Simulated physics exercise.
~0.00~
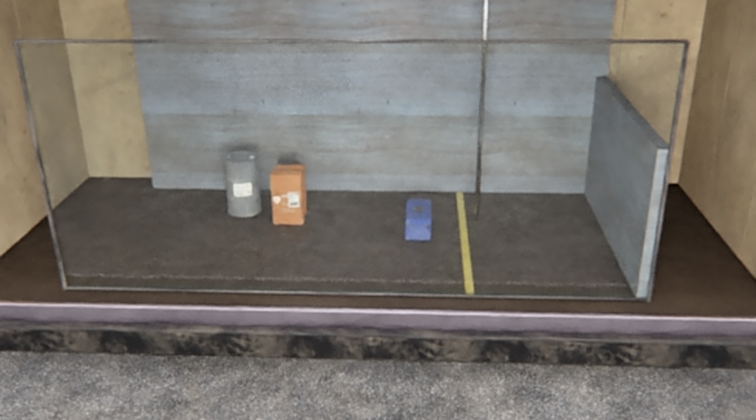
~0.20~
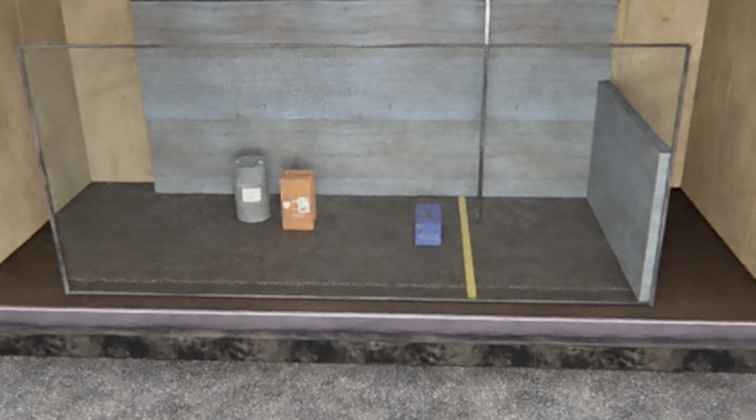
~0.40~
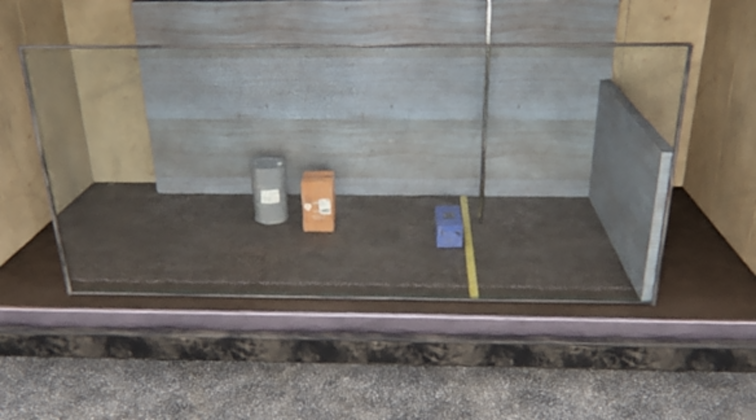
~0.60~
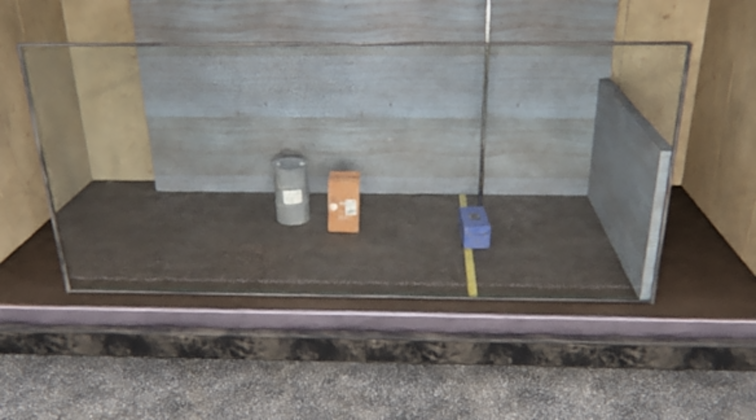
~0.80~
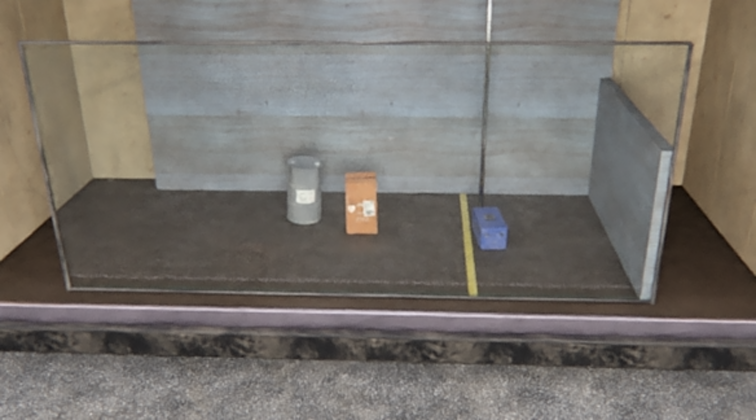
Blue box, orange pack and grey drum sliding right across a dark floor, the box crossing the yellow line, the others stopping short.
